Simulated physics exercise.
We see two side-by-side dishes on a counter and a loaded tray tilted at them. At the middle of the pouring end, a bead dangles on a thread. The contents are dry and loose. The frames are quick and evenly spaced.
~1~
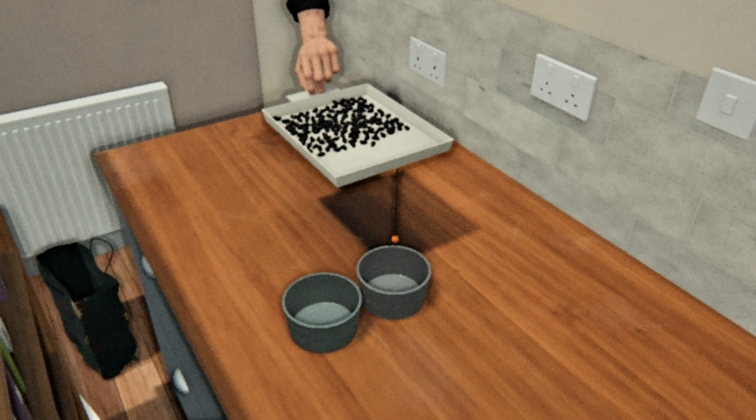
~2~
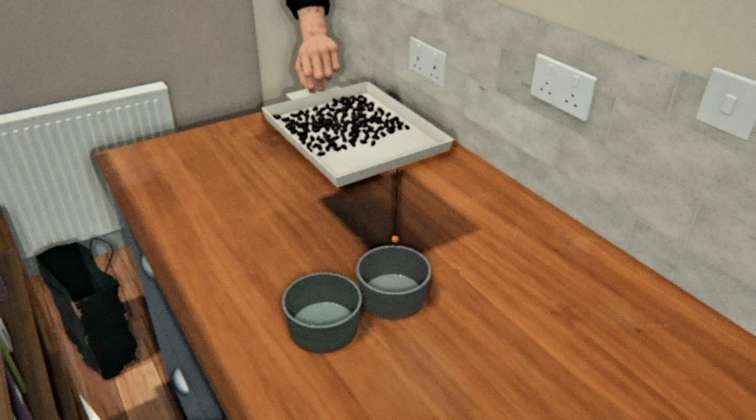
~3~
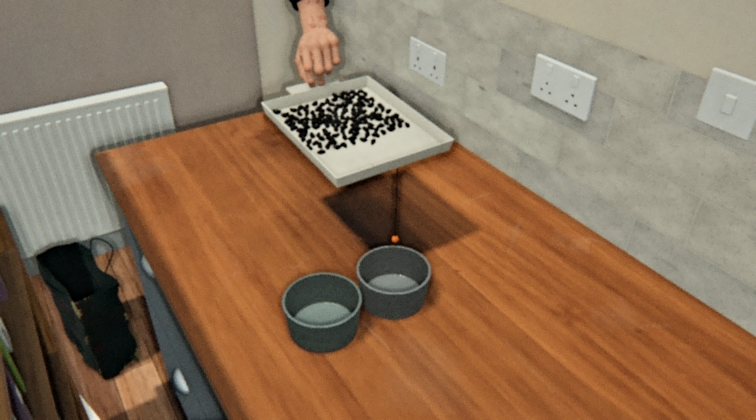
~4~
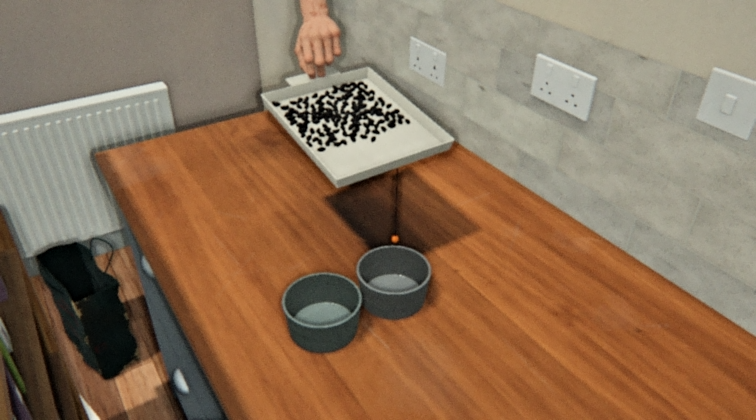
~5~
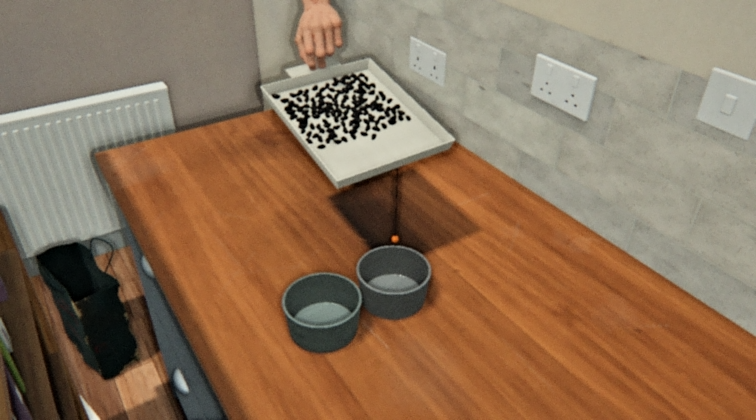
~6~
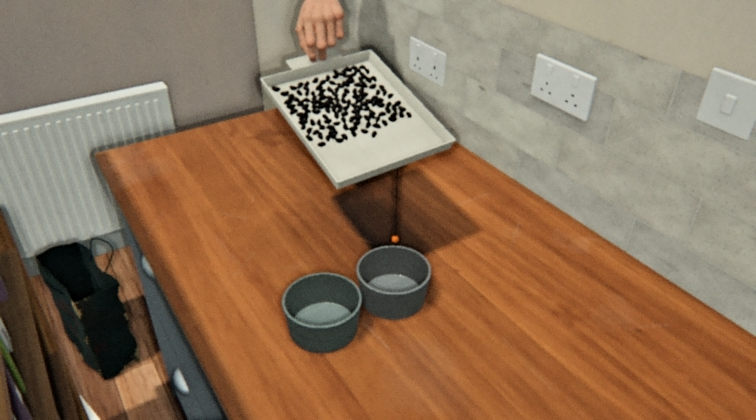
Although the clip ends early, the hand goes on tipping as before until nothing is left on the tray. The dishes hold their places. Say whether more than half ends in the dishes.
The greater share ends up in the dishes.
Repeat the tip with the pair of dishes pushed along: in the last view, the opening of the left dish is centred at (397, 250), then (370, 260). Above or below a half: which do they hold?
For the two tries in order: Not as much as half, not as much as half.
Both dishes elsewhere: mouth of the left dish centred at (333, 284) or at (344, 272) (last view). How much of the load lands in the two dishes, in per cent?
First placement: Some 60 %; second placement: Some 50 %.
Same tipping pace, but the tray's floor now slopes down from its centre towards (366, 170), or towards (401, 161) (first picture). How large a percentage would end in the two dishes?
Lab note: Case 1 near 60 %, case 2 near 30 %.
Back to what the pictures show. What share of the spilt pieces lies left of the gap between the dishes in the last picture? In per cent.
Some 20 %.
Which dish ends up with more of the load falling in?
The one to the right.
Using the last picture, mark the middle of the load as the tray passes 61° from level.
The load's middle is around (379, 143).
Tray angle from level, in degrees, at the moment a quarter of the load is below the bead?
Approx. 110° from level.
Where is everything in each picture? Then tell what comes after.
The first frame shows corners of the pouring end near (337, 175) and (450, 139), level; middle of the load near (338, 126), black beans; left dish near (341, 334); right dish near (414, 301); bead on its thread near (395, 239).
The second frame shows corners of the pouring end near (337, 175) and (450, 139), level; middle of the load near (338, 125).
The third frame shows corners of the pouring end near (338, 176) and (450, 139), tipped barely, lowest at the left corner; middle of the load near (338, 121).
The fourth frame shows corners of the pouring end near (338, 177) and (451, 139), tipped a little, lowest at the left corner; middle of the load near (338, 116).
The fifth frame shows corners of the pouring end near (338, 178) and (451, 139), tipped a little, lowest at the left corner; middle of the load near (338, 111).
The sixth frame shows corners of the pouring end near (339, 179) and (452, 139), tipped clearly, lowest at the left corner; middle of the load near (339, 105); left dish near (341, 334); right dish near (414, 301).
Shortly afterwards, tray tipped steeply; all but a few on the tray; only a few in the air.
Next, tray tipped past a quarter turn; the bulk on the tray; a little in the right dish; only a few outside both; a little in the air.
Some moments later, tray tipped past a quarter turn; a little in the left dish; near half in the right dish; near a third outside both.
In the end, tray tipped past a quarter turn; a little in the left dish; near half in the right dish; near a third outside both.
